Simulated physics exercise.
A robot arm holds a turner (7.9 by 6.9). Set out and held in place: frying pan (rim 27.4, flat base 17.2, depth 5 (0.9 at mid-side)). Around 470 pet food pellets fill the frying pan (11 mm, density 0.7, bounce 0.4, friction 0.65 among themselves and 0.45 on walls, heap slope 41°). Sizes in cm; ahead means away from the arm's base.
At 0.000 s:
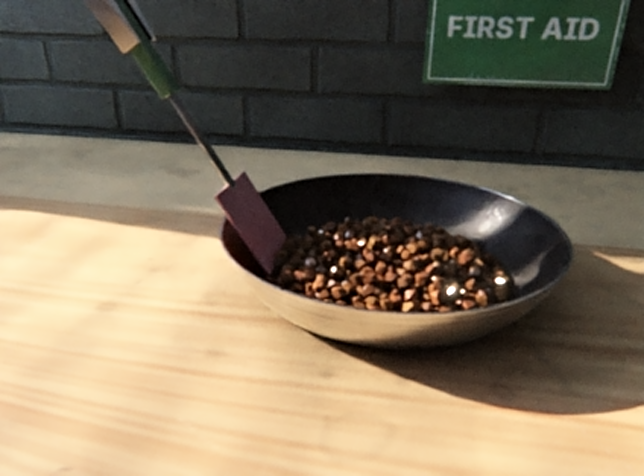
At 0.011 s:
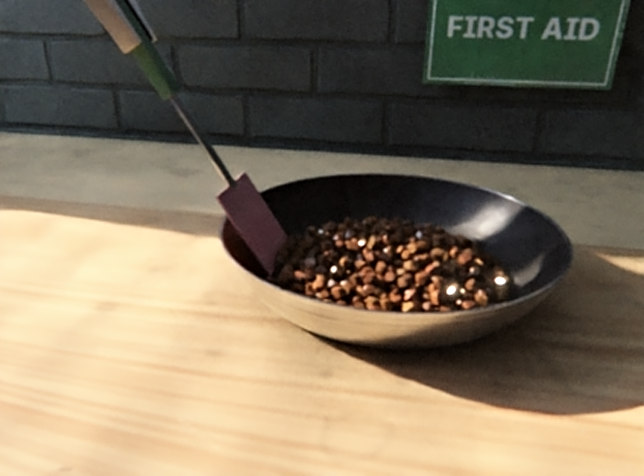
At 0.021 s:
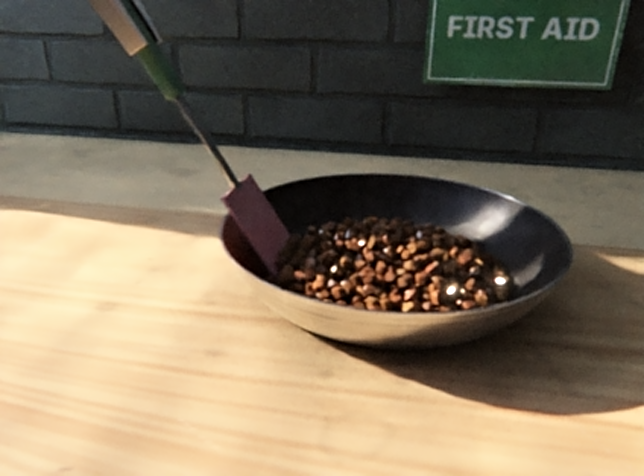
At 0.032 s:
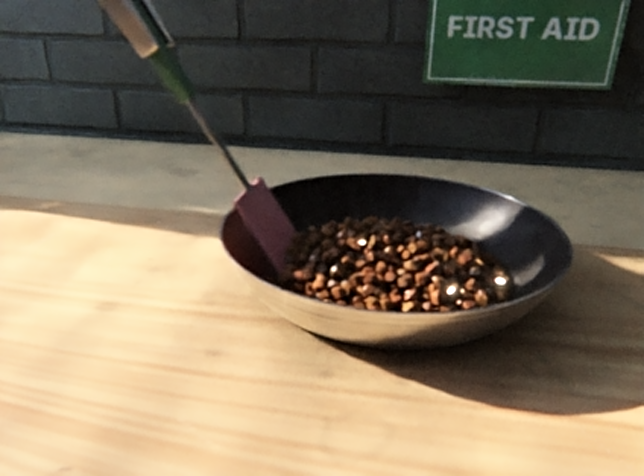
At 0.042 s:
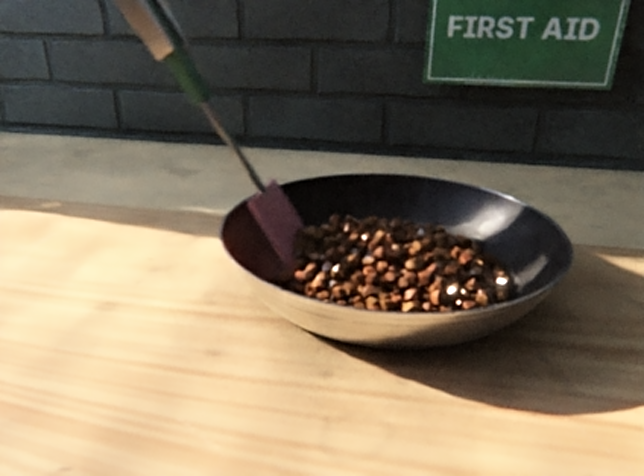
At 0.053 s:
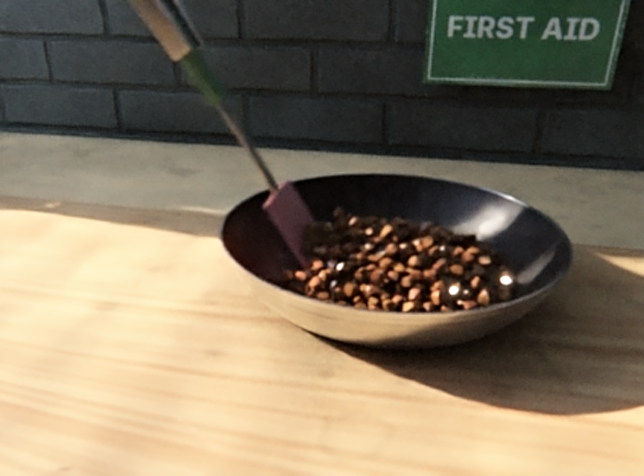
In a frying pan on a wooden counter, a turner nudges brown pellets slightly right.
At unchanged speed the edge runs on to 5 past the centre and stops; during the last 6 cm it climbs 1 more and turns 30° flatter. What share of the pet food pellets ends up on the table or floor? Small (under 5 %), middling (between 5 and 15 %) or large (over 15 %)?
Answer: Small; under 5 % of the pet food pellets finish on the table or floor.
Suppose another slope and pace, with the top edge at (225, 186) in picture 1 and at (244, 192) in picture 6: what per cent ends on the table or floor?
About 0 per cent.
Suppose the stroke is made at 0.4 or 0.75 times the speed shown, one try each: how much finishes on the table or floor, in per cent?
Some 0 and 0 per cent.
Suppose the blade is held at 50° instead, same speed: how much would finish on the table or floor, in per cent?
It would be near 0 per cent.
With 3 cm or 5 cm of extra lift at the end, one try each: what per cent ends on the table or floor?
Some 5 and 10 per cent.
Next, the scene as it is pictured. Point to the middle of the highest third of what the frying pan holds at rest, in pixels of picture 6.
At about (504, 259).
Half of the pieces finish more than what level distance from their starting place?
Some 4 cm.
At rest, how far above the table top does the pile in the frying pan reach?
About 6.0 cm.
After 0.08 s, sloping 58°, highest piece 5 above the table; 466 in the frying pan.
After 0.10 s, sloping 48°, highest piece 6 above the table; 466 in the frying pan.
After 0.32 s, sloping 28°, highest piece 6 above the table; 463 in the frying pan, 2 on the table or floor, 1 on the blade or in flight.
After 1.37 s, sloping 28°, highest piece 5 above the table; 463 in the frying pan, 3 on the table or floor.
In the end, 463 in the frying pan, 3 on the table or floor. That is 1 % on the table or floor.
